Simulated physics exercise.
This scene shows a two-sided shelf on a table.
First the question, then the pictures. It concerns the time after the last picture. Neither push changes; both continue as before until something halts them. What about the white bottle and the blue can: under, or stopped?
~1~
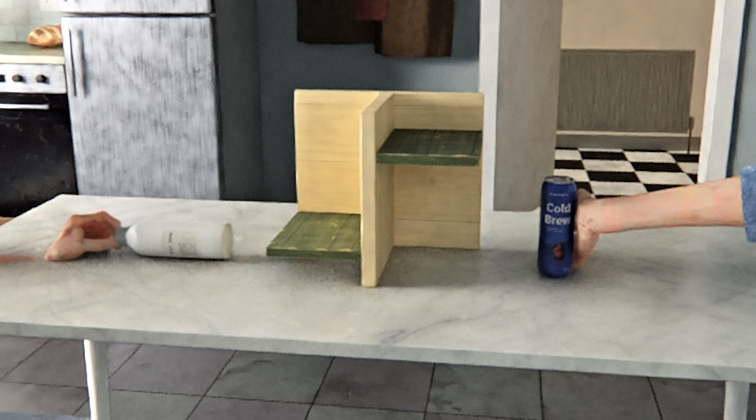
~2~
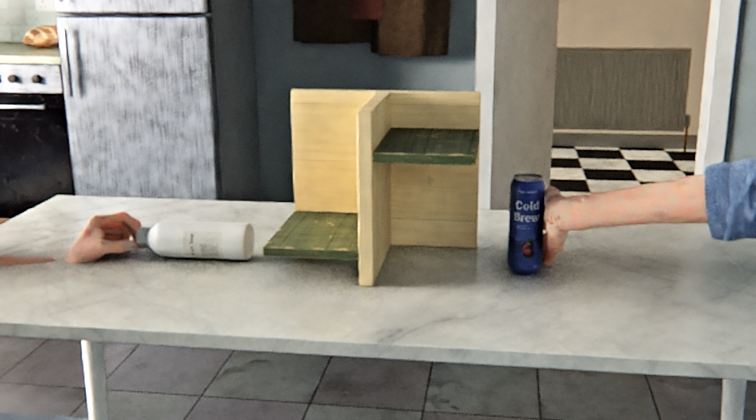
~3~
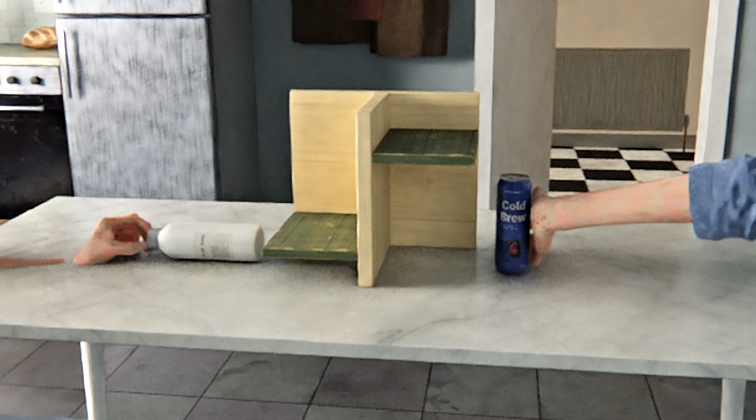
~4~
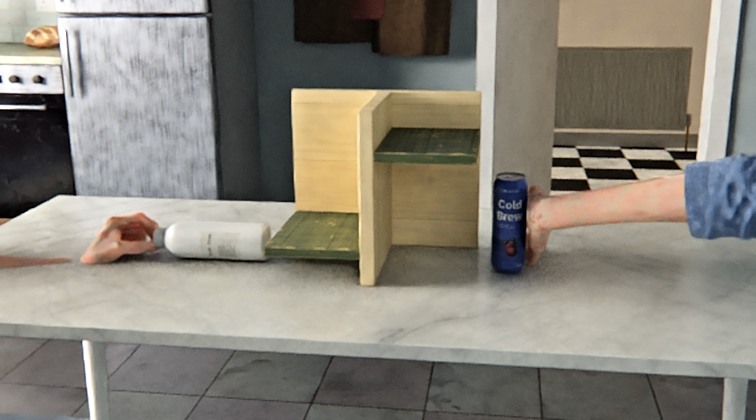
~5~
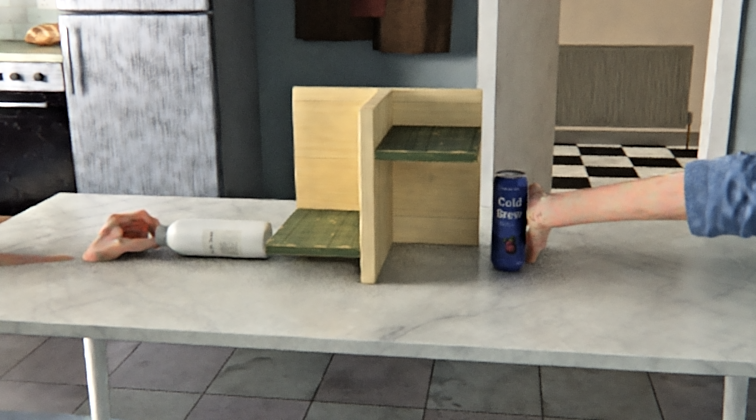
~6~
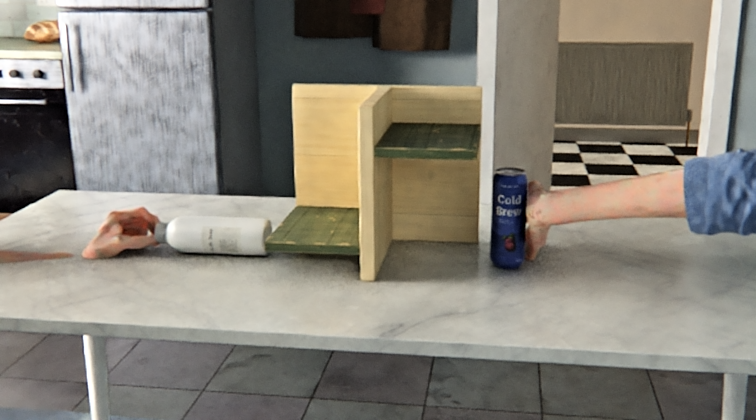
Outcome: The white bottle is going to jam; the blue can is going to sneak under.
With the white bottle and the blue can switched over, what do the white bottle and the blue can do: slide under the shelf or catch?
The white bottle passes beneath, and then the blue can snags.
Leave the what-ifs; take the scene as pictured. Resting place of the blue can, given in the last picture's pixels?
(456, 217), roughly.
Then, 0.26 s past the last view, white bottle sliding up to the opening near (225, 236); blue can sliding up to the opening near (495, 218).
Then, 0.46 s past the last view, white bottle stopped at the opening near (226, 236); blue can part of the way in near (467, 217).
Finally, the white bottle stops at the shelf, near (226, 236); the blue can goes under, near (456, 217).
